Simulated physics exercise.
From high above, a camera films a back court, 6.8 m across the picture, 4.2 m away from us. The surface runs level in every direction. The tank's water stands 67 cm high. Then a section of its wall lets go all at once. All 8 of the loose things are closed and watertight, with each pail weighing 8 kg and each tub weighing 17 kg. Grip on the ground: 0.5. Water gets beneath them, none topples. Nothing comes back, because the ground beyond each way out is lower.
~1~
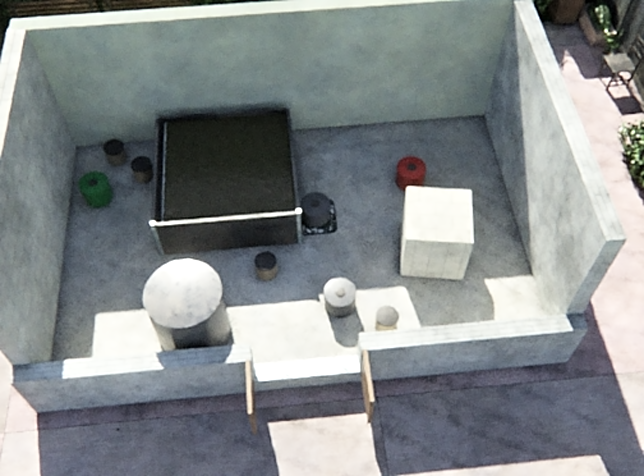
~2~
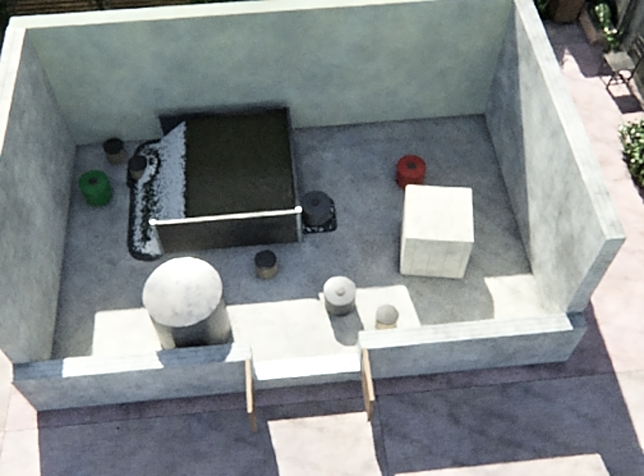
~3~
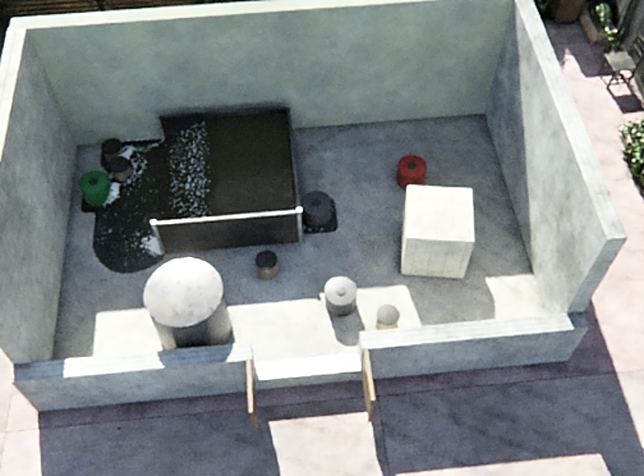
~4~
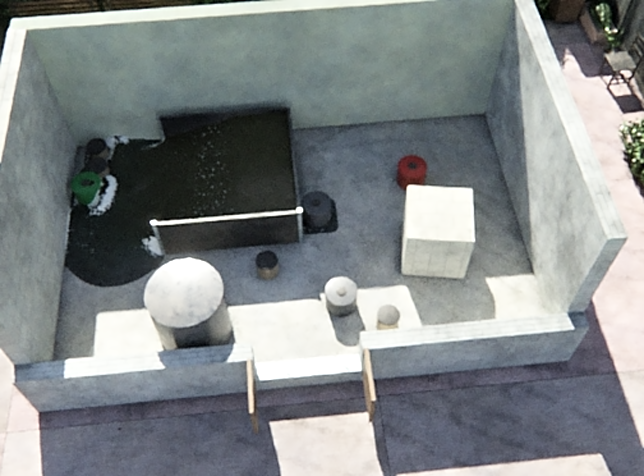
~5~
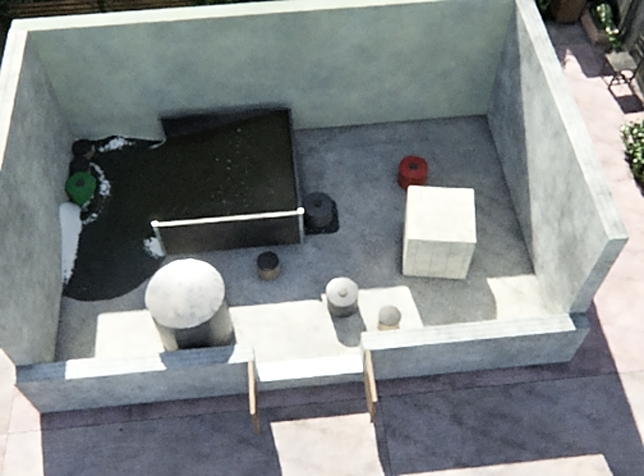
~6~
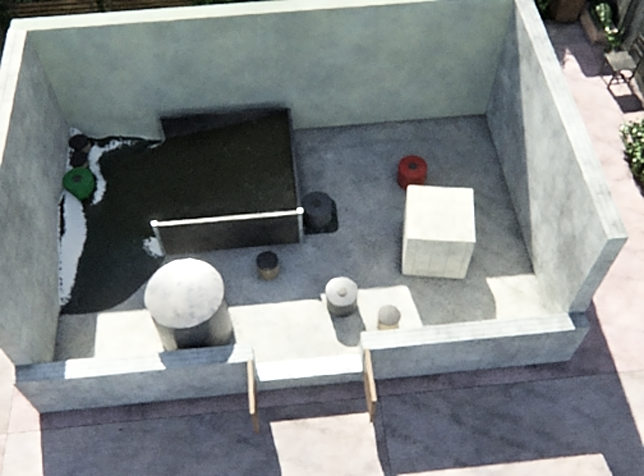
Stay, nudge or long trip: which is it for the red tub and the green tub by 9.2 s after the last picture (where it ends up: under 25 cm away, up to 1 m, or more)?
The red tub stays about where it was; the green tub ends a long way off.
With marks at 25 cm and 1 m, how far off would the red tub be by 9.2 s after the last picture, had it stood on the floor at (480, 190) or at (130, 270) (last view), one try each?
In that order: It hardly budges; it goes a long way.
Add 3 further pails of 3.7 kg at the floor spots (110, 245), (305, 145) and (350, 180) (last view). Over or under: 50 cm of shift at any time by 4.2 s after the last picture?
Listed order gives above the limit, within the limit, within the limit.
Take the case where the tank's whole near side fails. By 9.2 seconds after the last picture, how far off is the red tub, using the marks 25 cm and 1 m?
Well, the red tub basically stays there then.
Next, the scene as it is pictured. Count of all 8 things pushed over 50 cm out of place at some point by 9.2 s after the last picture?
I count 5 of them.
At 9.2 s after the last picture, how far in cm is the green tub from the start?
About 450 cm.
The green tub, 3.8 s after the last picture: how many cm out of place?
Shift by then: About 300 cm.
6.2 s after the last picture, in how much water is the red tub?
Roughly 3 cm at that moment.
Then, 1.2 s after the last picture the red tub is near (413, 167), 0.0 m from its start, aground; the green tub is near (107, 185), 0.5 m from its start, afloat; 0 of 8 are out; 3 afloat.
Then, 3.8 s after the last picture the red tub is near (413, 167), 0.0 m from its start, aground; the green tub is near (278, 259), 3.2 m from its start, aground; 0 of 8 are out; 1 afloat.
Then, 6.2 s after the last picture the red tub is near (413, 167), 0.0 m from its start, aground; the green tub is near (388, 254), 4.6 m from its start, aground; 0 of 8 are out; 2 afloat.
Then, 9.2 s after the last picture the red tub is near (413, 167), 0.0 m from its start, aground; the green tub is near (388, 254), 4.6 m from its start, aground; 0 of 8 are out; 1 afloat.
